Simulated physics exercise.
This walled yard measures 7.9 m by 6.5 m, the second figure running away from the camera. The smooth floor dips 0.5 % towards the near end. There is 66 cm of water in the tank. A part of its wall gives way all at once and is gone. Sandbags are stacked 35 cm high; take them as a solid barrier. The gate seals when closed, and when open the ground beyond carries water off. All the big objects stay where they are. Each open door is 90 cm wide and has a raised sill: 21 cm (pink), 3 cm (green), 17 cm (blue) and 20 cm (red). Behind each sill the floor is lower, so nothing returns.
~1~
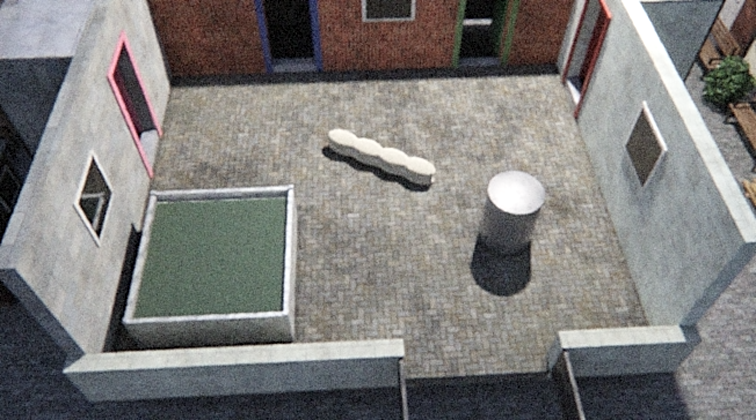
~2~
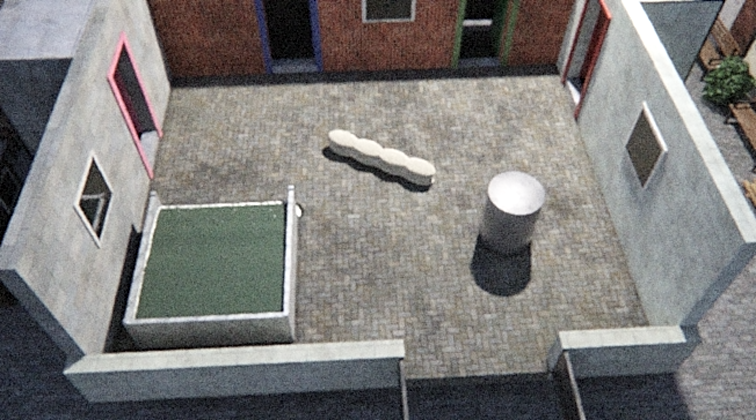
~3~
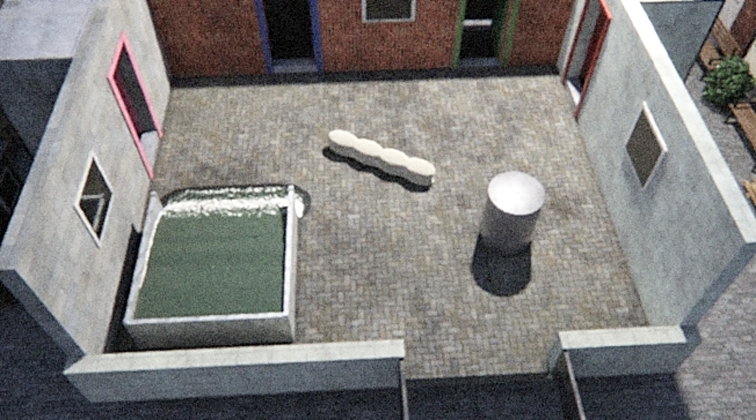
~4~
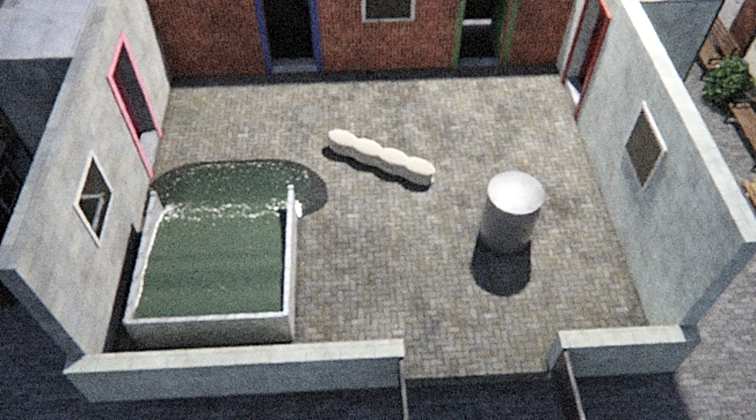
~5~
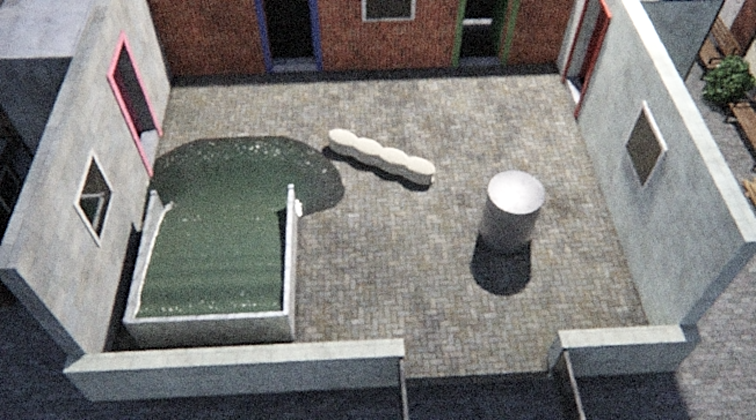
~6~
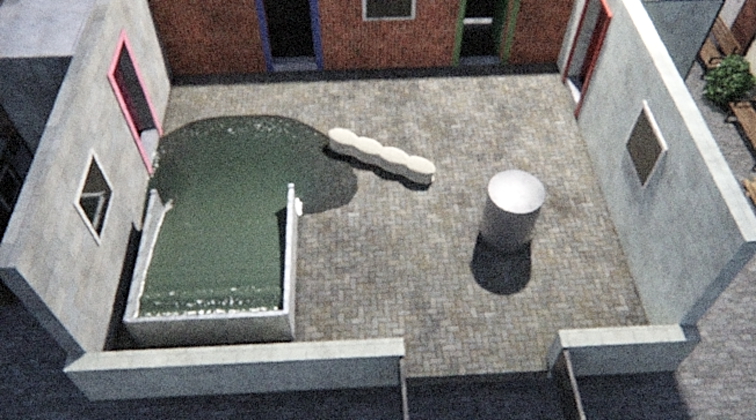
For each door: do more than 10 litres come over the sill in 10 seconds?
The water let in: At the pink door it stays under the limit; at the green door it exceeds the limit; at the blue door it passes the limit; at the red door it does not reach the limit.
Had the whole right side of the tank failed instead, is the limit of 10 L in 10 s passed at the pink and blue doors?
Then: Pink not over, blue below.
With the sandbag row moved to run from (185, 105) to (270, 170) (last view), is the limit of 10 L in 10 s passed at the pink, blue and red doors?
Then: Pink past it, blue below, red under.
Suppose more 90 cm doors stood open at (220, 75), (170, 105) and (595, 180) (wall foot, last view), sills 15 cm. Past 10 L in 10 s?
In that order: Above, above, under.
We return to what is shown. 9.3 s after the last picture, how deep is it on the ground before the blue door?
Some 4.0 cm.
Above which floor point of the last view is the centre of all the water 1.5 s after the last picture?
Around (239, 177).
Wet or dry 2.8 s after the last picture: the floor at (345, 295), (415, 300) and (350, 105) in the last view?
In turn: Dry, not reached, wet.
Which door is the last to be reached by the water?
The red one.
Then, 0.7 s after the last picture water covers 30 % of the floor and is deepest (26 cm) near (197, 211); pink door 16 cm at the sill, 0 L in, green door not reached, blue door 24 cm at the sill, 1 L in, red door not reached.
Then, 1.5 s after the last picture water covers 30 % of the floor and is deepest (46 cm) near (188, 91); pink door 18 cm at the sill, 0 L in, green door not reached, blue door 30 cm at the sill, 26 L in, red door not reached.
Then, 2.8 s after the last picture water covers 45 % of the floor and is deepest (28 cm) near (191, 129); pink door 15 cm at the sill, 0 L in, green door 4 cm at the sill, 0 L in, blue door 25 cm at the sill, 85 L in, red door not reached.
Then, 5.3 s after the last picture water covers 70 % of the floor and is deepest (16 cm) near (542, 91); pink door 10 cm at the sill, 0 L in, green door 5 cm at the sill, 4 L in, blue door 9 cm at the sill, 100 L in, red door 16 cm at the sill, 0 L in.
Then, 9.3 s after the last picture water covers 95 % of the floor and is deepest (16 cm) near (649, 349); pink door 5 cm at the sill, 0 L in, green door 7 cm at the sill, 24 L in, blue door 4 cm at the sill, 100 L in, red door 8 cm at the sill, 0 L in.
